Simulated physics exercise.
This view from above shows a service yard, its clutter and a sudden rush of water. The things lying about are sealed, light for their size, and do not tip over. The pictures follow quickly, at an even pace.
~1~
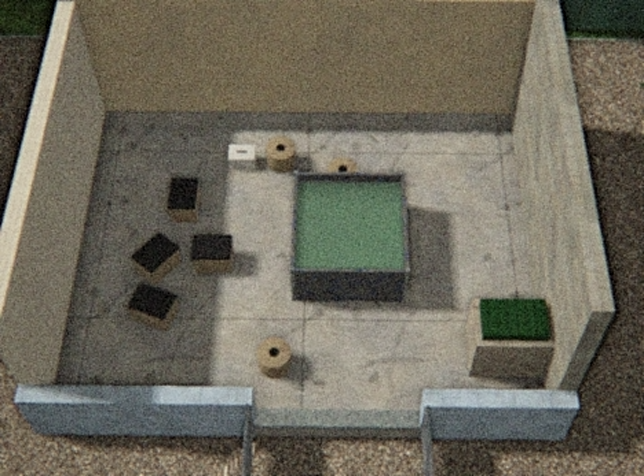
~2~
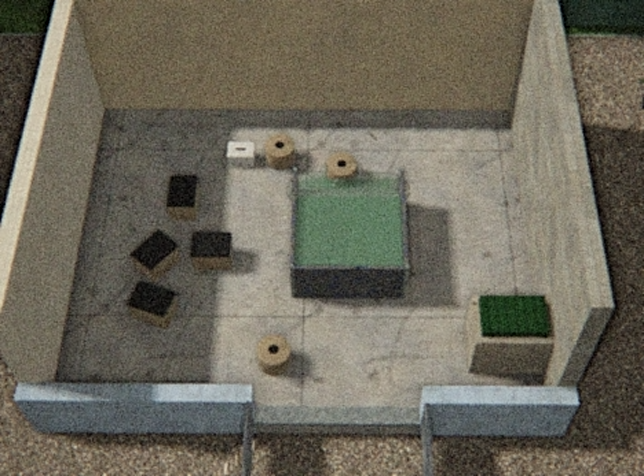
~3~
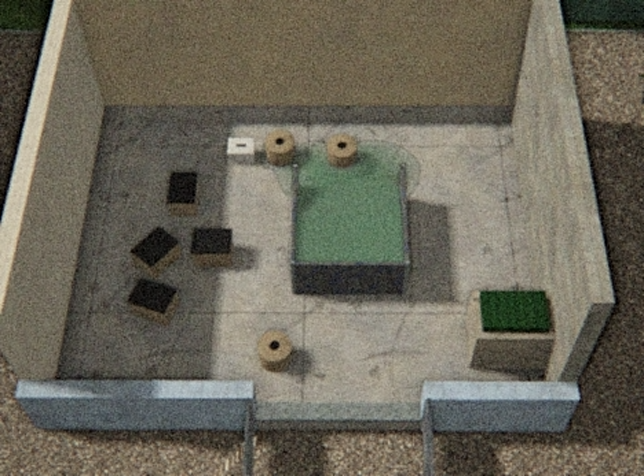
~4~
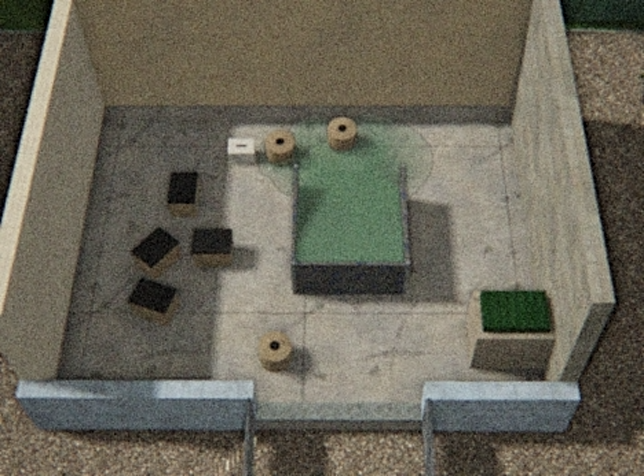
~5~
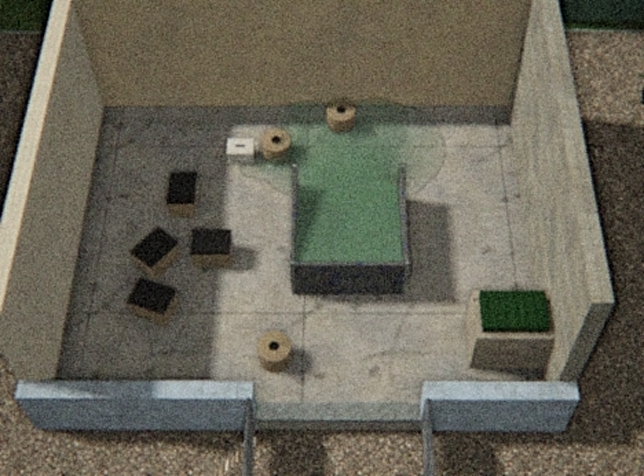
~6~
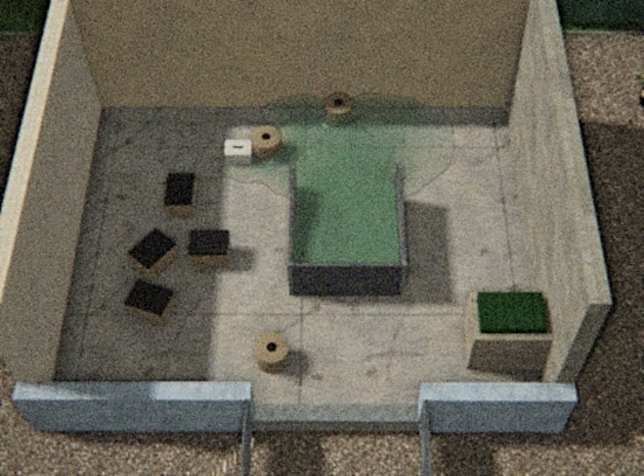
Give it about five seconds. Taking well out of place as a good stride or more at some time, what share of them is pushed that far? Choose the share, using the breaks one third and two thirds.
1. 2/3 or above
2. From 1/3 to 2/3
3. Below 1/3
(2) From 1/3 to 2/3.
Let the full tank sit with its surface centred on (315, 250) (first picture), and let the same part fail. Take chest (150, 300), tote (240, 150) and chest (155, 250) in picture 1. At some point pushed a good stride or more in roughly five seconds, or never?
In turn: Under that mark, beyond that mark, under that mark.
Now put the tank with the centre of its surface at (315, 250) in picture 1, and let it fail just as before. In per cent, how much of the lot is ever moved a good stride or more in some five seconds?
Near 40 in a hundred.
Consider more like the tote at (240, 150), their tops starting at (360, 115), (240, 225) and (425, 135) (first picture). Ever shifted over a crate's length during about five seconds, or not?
Results - 1: Ends up far away; 2: Doesn't go far; 3: Ends up far away.
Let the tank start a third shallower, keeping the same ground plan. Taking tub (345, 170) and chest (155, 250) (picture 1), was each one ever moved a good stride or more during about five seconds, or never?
First one: Travelled that far, second one: Stayed within that.
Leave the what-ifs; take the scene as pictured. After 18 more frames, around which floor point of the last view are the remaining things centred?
Their centre sits close to (181, 253) on the floor of the last picture.
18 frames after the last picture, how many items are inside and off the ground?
So that is 2.
A moment on, 2 of 8 are well off their spots; 1 afloat.
Next, 3 of 8 are well off their spots; 1 afloat.
Later, 3 of 8 are well off their spots; 2 afloat.
In the end, 4 of 8 are well off their spots, and 4 have been at some point; 2 afloat.
